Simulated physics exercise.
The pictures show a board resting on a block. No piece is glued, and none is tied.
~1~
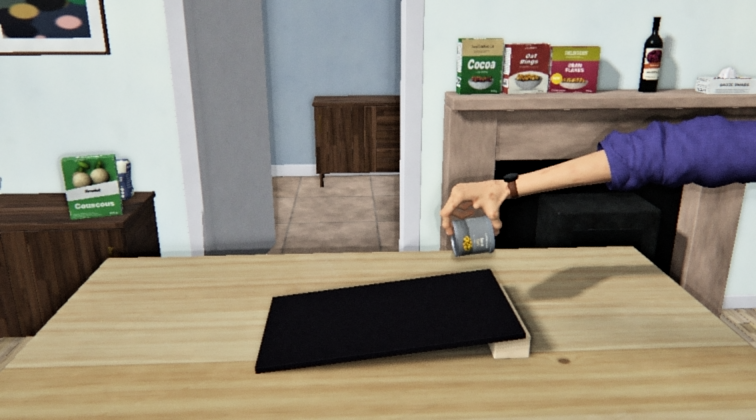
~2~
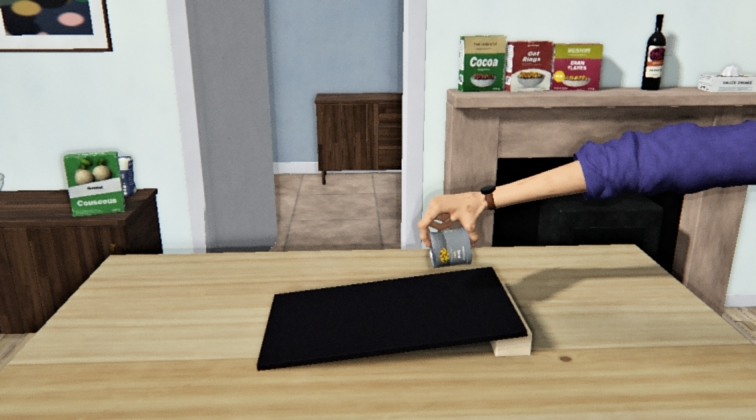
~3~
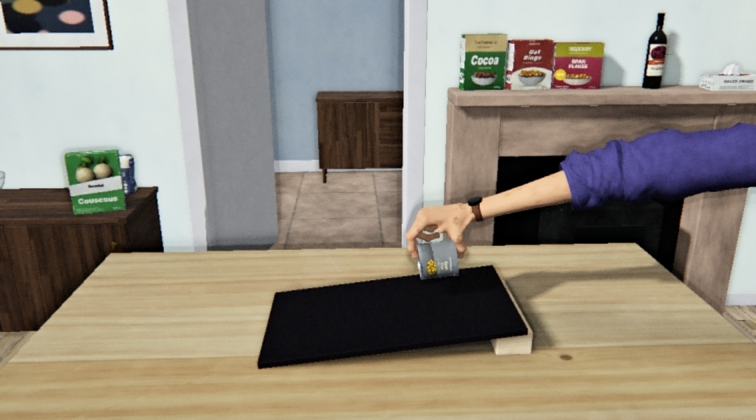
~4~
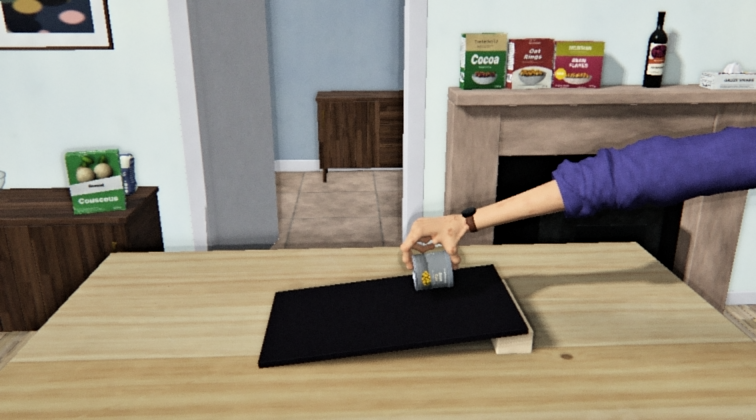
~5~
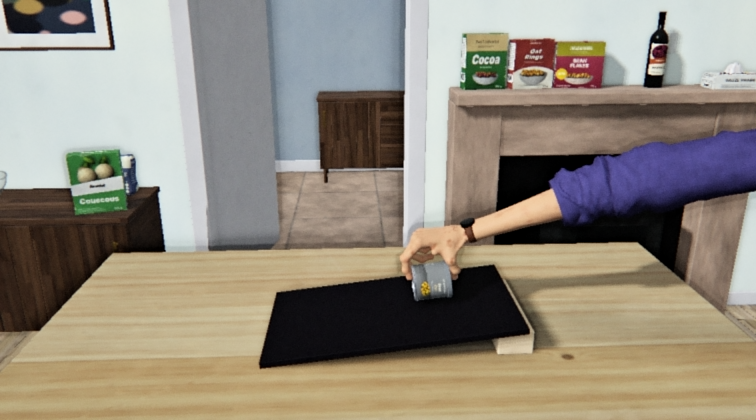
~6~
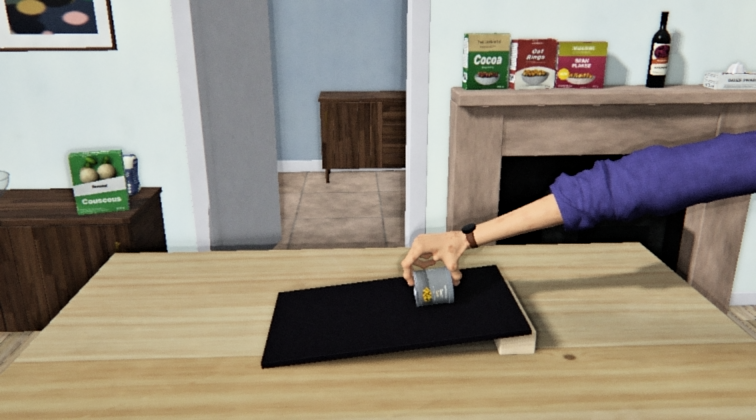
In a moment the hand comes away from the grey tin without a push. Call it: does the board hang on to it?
Yes, it stays where it was left.
Then, 0.30 s past the last view, nothing moves.
Then, 0.70 s past the last view, grey tin resting near (433, 287).
Finally, it is still in place. Final places as the last picture's camera would see them, grey tin near (433, 287). The grey tin remains at rest.
